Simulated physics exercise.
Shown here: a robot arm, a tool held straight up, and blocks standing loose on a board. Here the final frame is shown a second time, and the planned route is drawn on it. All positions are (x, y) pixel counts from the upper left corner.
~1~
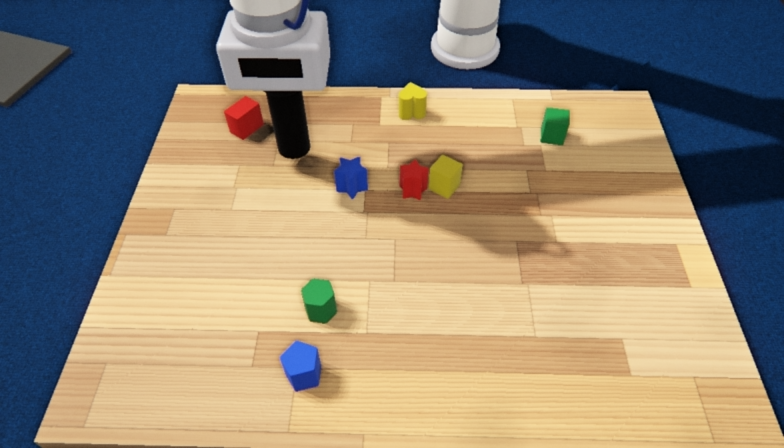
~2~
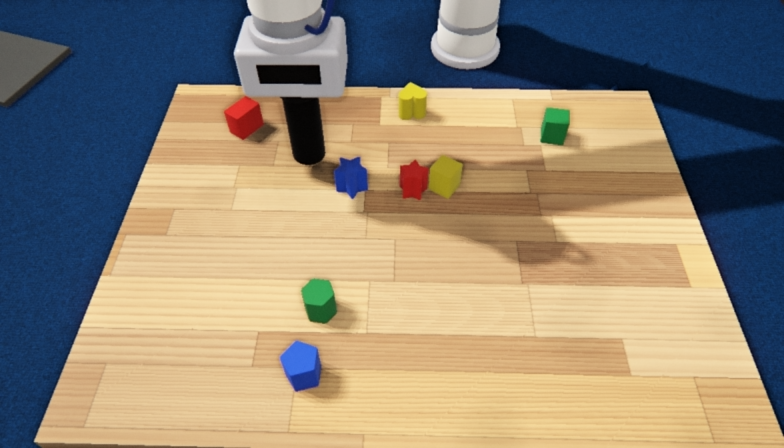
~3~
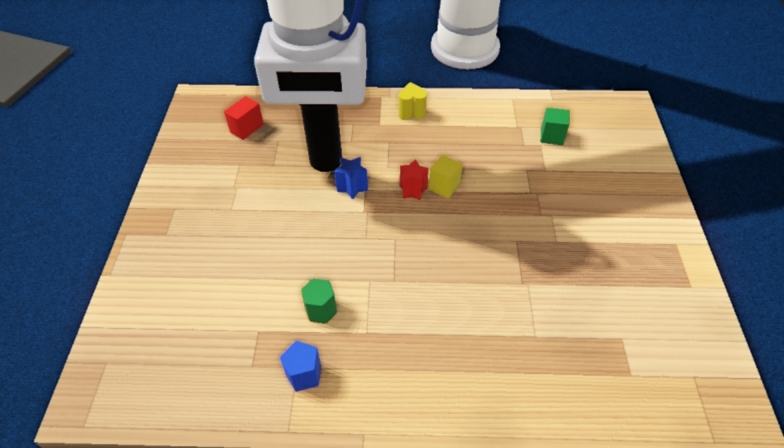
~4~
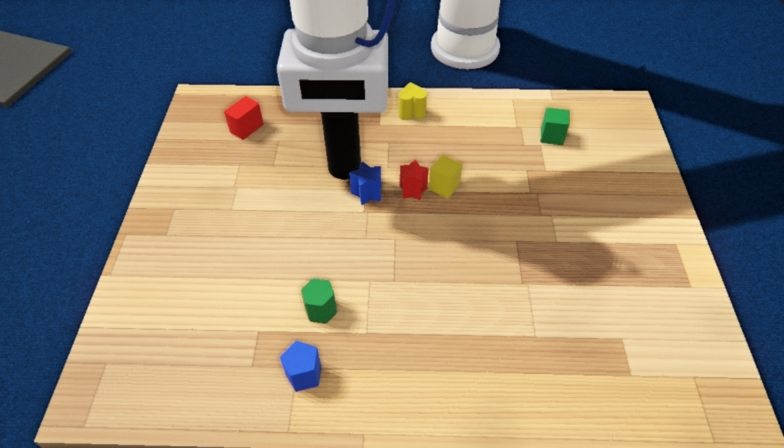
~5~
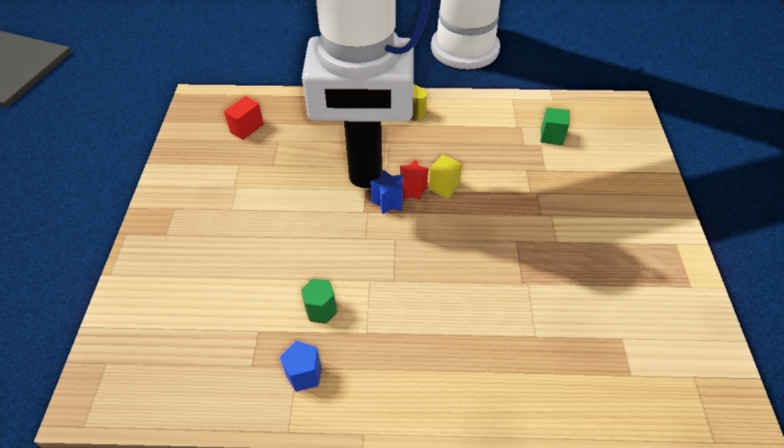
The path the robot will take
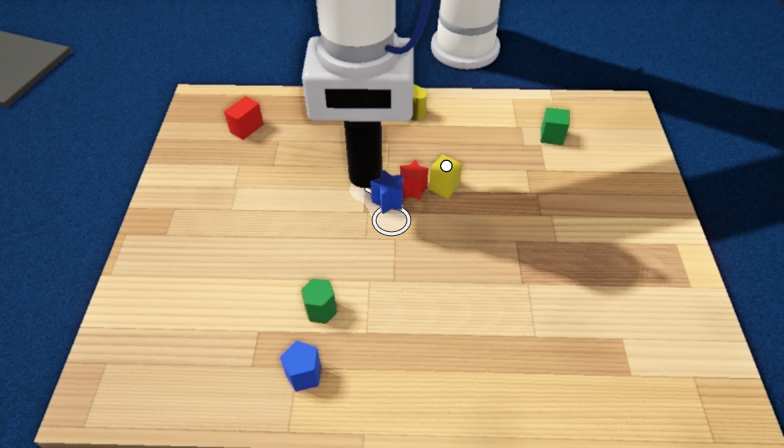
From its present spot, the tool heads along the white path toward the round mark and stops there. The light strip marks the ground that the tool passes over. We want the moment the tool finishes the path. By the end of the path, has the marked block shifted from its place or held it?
Stays where it is.
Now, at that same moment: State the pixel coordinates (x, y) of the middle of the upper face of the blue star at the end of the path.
If I read the scene right, the answer is (421, 207).
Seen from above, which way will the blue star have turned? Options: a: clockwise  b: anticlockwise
My pick is b.
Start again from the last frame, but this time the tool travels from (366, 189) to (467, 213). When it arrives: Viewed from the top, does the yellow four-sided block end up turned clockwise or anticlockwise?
From overhead, anticlockwise.
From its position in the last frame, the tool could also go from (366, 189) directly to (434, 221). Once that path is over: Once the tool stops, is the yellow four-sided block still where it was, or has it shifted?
Moved off its spot.
The line goes from (366, 189) by way of (379, 197) and (386, 208) to (392, 220); the dot is on the yellow four-sided block.
The first path, step by step. Halfway along, tool at (383, 190); blue star at (407, 195); red star at (419, 172), turned 40° anticlockwise.
At the end, tool at (391, 207); blue star at (421, 207), turned 20° anticlockwise; red star at (419, 172), turned 40° anticlockwise; yellow four-sided block unmoved.
